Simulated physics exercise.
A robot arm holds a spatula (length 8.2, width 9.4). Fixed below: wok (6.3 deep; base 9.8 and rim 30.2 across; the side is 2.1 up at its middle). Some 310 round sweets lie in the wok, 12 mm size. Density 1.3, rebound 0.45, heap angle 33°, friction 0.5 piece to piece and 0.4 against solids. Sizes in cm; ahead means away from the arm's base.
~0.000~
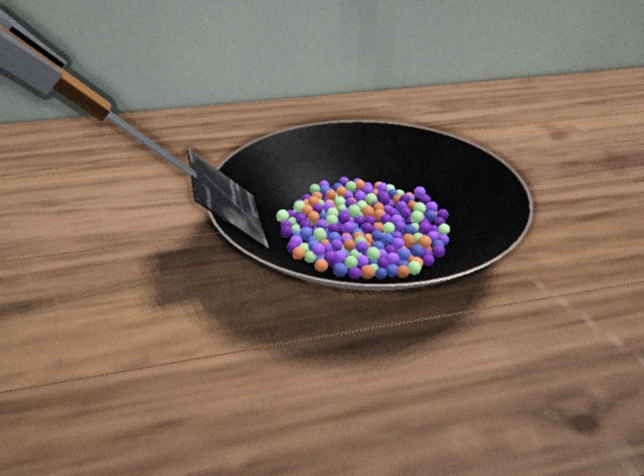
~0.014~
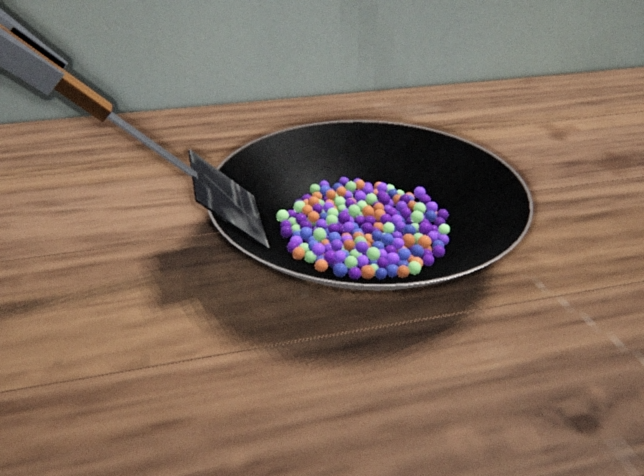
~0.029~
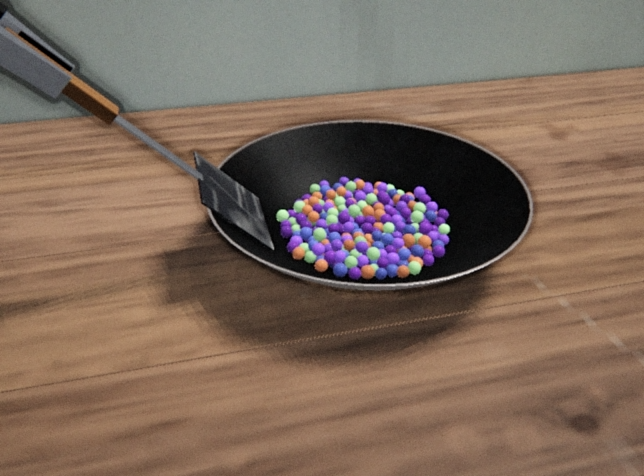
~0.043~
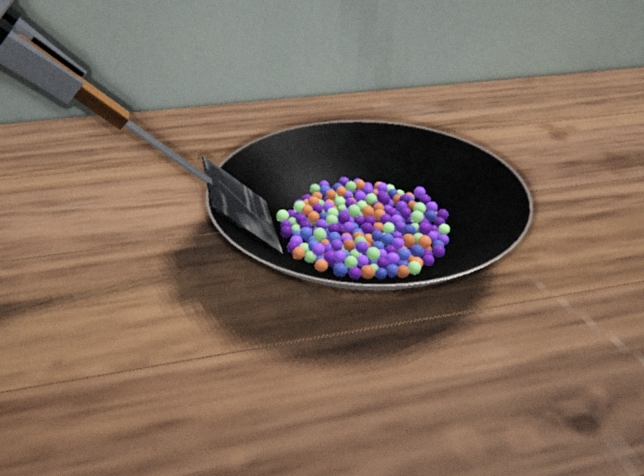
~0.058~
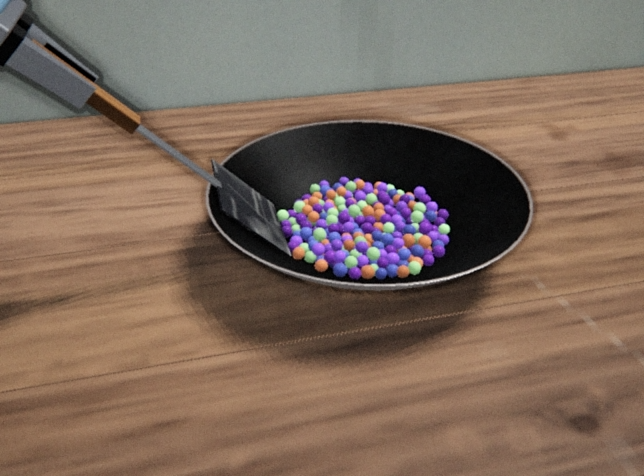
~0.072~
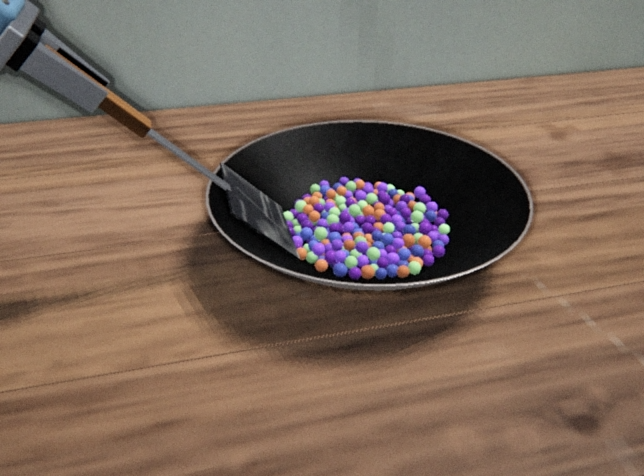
A robot arm slides a spatula rightward into a black wok, reaching the colourful balls' edge.
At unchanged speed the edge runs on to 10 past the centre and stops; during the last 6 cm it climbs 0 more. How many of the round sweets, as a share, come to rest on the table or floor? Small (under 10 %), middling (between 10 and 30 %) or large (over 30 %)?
Answer: Middling; between 10 and 30 % of the round sweets finish on the table or floor.
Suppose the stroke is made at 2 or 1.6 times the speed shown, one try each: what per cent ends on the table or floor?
About 50 and 40 per cent.
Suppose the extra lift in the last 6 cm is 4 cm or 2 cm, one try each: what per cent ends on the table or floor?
About 10 and 20 per cent.
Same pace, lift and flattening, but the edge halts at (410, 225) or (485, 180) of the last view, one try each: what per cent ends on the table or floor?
About 0 and 40 per cent.
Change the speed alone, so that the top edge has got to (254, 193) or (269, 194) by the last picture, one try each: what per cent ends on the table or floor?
About 45 and 55 per cent.
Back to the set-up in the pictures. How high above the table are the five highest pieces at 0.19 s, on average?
About 5 cm.
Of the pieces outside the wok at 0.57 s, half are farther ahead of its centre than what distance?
Some 20 cm.
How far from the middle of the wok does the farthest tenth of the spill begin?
Roughly 30 cm.
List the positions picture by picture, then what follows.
Spatula top edge at (191, 173), sloping 46°; upper third of the load around (361, 218), from x 285 to 445, top at y 180; 306 in the wok, in the first frame.
Spatula top edge at (192, 173), sloping 46°; upper third of the load around (361, 218), from x 285 to 445, top at y 180, in the second frame.
Spatula top edge at (198, 176), sloping 46°; upper third of the load around (361, 218), from x 285 to 445, top at y 180, in the third frame.
Spatula top edge at (207, 179), sloping 46°; upper third of the load around (361, 218), from x 285 to 445, top at y 180, in the fourth frame.
Spatula top edge at (216, 183), sloping 46°; upper third of the load around (361, 218), from x 285 to 445, top at y 180, in the fifth frame.
Spatula top edge at (226, 186), sloping 46°; upper third of the load around (361, 217), from x 285 to 445, top at y 180; 306 in the wok, in the sixth frame.
By 0.19 s, sloping 46°, highest piece 5 above the table; 306 in the wok.
By 0.31 s, sloping 46°, highest piece 8 above the table; 306 in the wok.
By 0.57 s, sloping 46°, highest piece 7 above the table; 245 in the wok, 57 on the table or floor, 4 on the blade or in flight.
By 1.62 s, sloping 46°, highest piece 7 above the table; 245 in the wok, 61 on the table or floor.
Final count, 245 in the wok, 61 on the table or floor. That is 20 % on the table or floor.
